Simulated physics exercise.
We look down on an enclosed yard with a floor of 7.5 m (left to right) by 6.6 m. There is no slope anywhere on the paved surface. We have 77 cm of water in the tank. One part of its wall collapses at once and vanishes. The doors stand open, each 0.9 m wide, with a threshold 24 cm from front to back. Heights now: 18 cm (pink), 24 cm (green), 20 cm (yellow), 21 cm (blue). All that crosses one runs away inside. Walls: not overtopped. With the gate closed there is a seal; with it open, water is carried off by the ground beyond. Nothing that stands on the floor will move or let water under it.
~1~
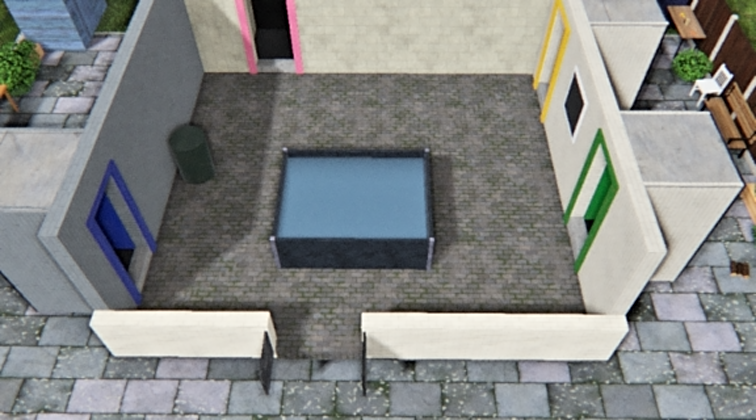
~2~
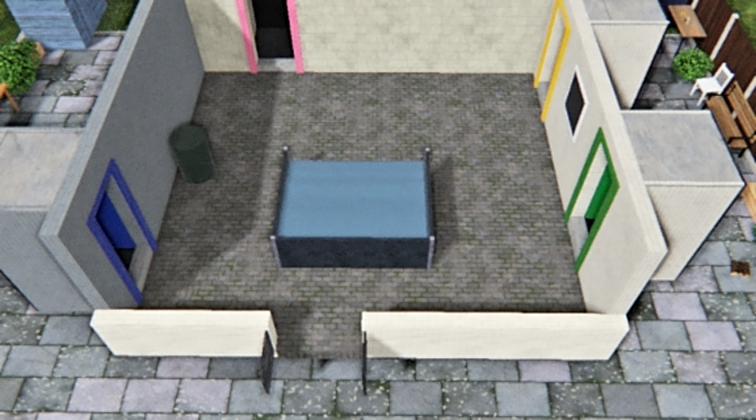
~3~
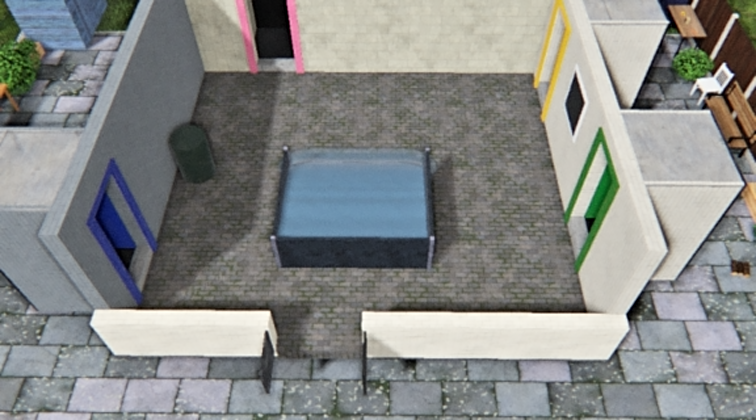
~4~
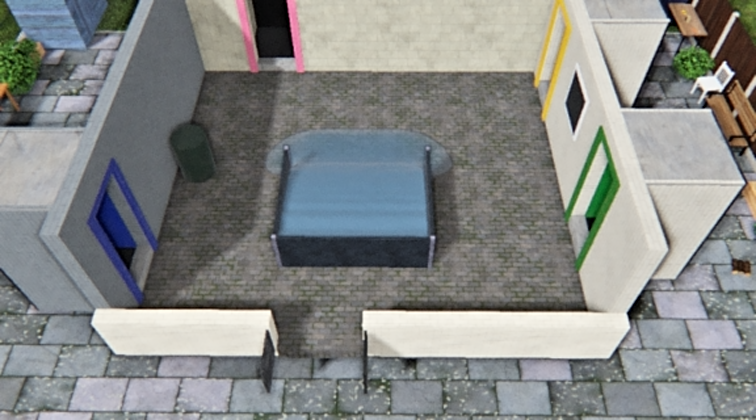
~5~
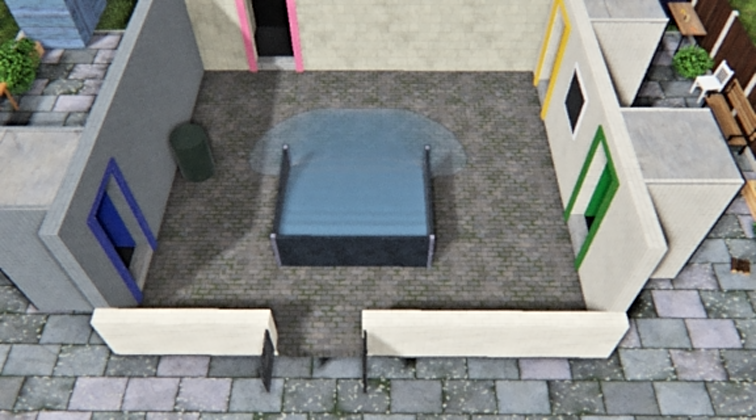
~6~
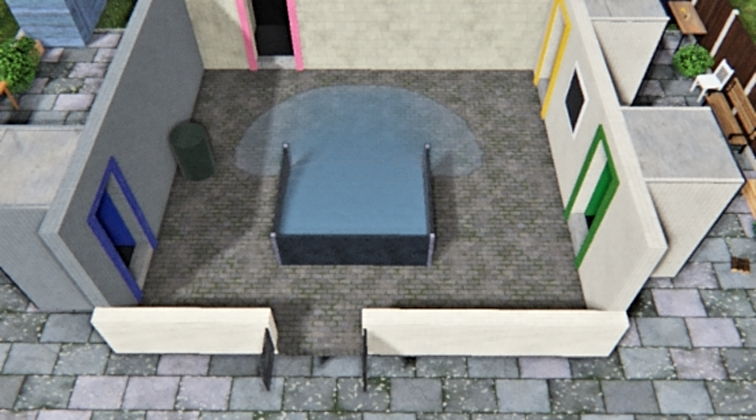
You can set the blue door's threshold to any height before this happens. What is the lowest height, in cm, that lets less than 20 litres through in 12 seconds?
About 6.5 cm.
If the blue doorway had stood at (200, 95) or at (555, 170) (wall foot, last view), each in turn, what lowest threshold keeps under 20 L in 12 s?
About 27 cm, then about 6.5 cm.
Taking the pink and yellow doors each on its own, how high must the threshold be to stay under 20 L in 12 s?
Roughly 22 cm for the pink door and roughly 26 cm for the yellow door.
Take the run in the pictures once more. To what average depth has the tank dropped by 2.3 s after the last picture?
Around 15 centimetres.
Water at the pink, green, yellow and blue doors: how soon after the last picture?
Pink at 0.4 seconds, green at 3.2 seconds, yellow at 1.4 seconds, blue at 3.4 seconds.
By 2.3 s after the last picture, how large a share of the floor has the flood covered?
Some 45 per cent is wet.
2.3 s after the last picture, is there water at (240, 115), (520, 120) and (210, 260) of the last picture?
So the three spots come out swamped, swamped, spared, in that order.
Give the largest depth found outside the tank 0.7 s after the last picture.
It gets to close to 46 centimetres there.
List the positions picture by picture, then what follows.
The first frame shows still water, 77 cm deep, in the tank at (354, 195); the blue door at (128, 242) is dry.
In the second frame, the front is at a hidden place, 0.4 m from the gap on the far side; 0.6 m2 of floor is wet, 77 cm left at the back.
In the third frame, the gap is on the far side, the front 0.8 m out at (330, 150); the back of the tank holds 77 cm.
In the fourth frame, water pours out on the far side and has run 1.3 m, to (309, 132); about 12 cm deep outside, 74 cm at the back.
In the fifth frame, the gap is on the far side, the front 2.0 m out at (333, 110); the back of the tank holds 64 cm.
In the sixth frame, the front is at (332, 88), 2.6 m from the gap on the far side; 9.6 m2 of floor is wet, 66 cm left at the back; the blue door at (128, 238), 4.2 m from the gap, is still 3.0 m from the nearest water.
Then, 0.7 s after the last picture water covers 40 % of the floor, deepest (46 cm) near (355, 72); it has not reached the blue door.
Then, 2.3 s after the last picture water covers 45 % of the floor, deepest (41 cm) near (204, 71); it has not reached the blue door.
Then, 11.3 s after the last picture water covers 100 % of the floor, deepest (13 cm) near (168, 202); 9 cm at the blue door, 0 litres in over its 21 cm threshold.
At the blue door as built, the water peaked near 9 cm, 11.3 s after the last picture.
Run again over the same 12 s with other heights there, 36 litres in over 5 cm, 15 litres over 7 cm. The limit of 20 litres is kept from about 6.5 cm up.
